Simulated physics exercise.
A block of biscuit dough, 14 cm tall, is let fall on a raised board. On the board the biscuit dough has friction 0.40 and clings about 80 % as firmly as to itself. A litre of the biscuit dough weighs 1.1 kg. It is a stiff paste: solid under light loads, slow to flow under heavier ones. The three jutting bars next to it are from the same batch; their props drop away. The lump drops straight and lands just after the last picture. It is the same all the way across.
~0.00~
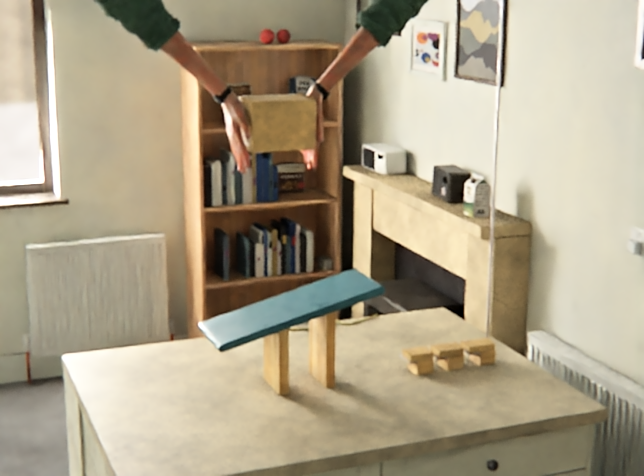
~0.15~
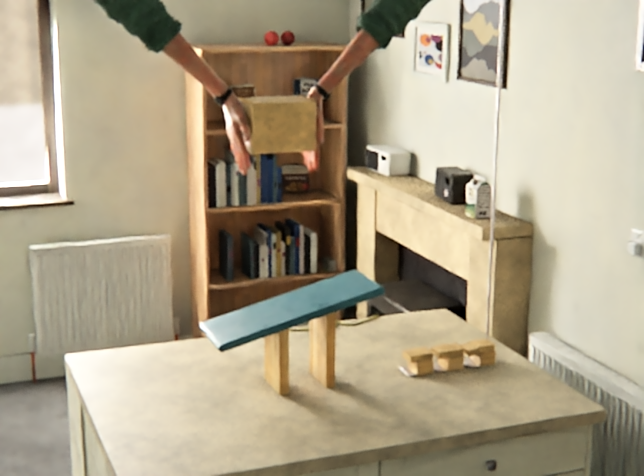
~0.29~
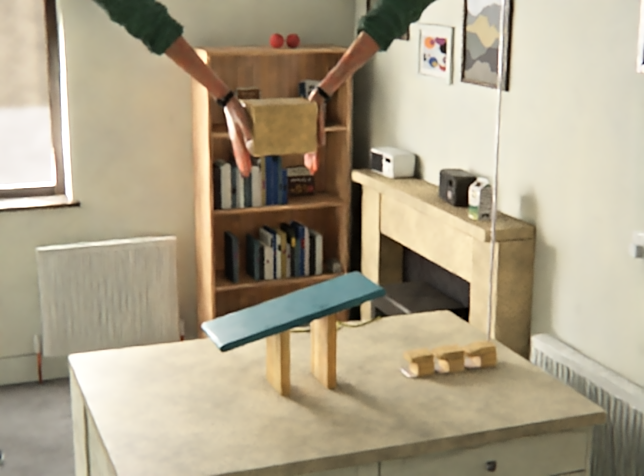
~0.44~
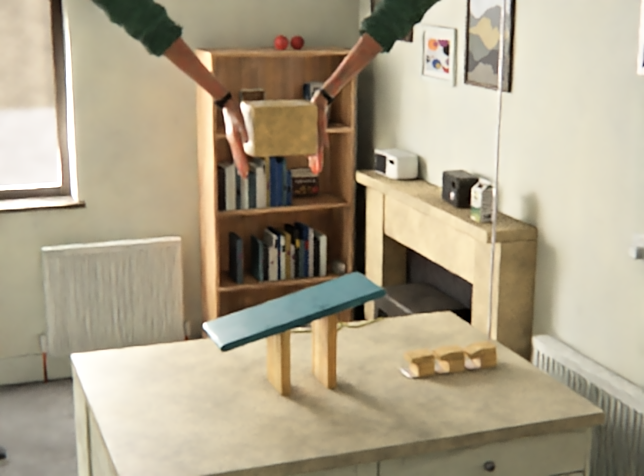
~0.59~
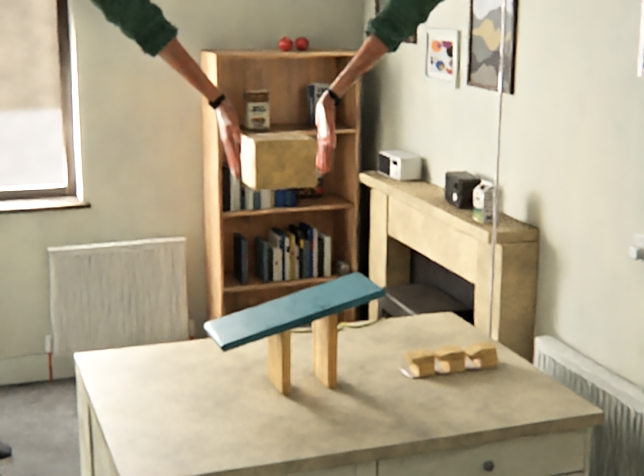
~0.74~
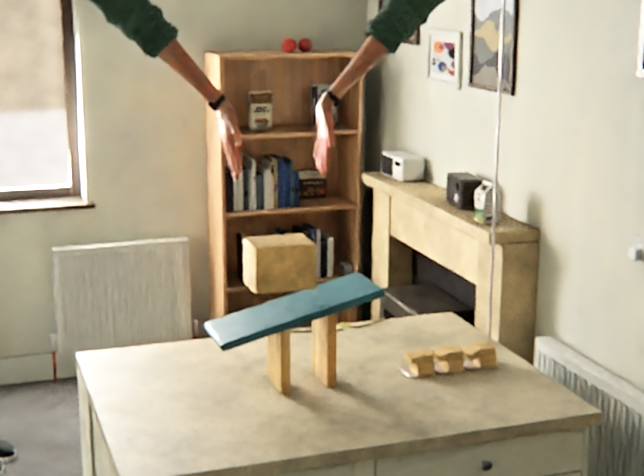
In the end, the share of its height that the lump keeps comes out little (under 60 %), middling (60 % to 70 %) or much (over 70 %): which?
It comes out middling: 60 % to 70 %.
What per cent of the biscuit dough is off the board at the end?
Roughly 0 % off the board.
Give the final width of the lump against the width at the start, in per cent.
Roughly 170 %.
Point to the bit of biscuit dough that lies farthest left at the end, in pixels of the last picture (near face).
At about (219, 331).
After 0.85 s, it stands 65 % of its first height and none has gone off the board.
After 0.98 s, it stands 65 % of its first height and none has gone off the board.
After 1.12 s, it stands 65 % of its first height and none has gone off the board.
After 1.25 s, it stands 65 % of its first height and none has gone off the board.
After 1.35 s, at the end, it stands 65 % of its first height and none has gone off the board.
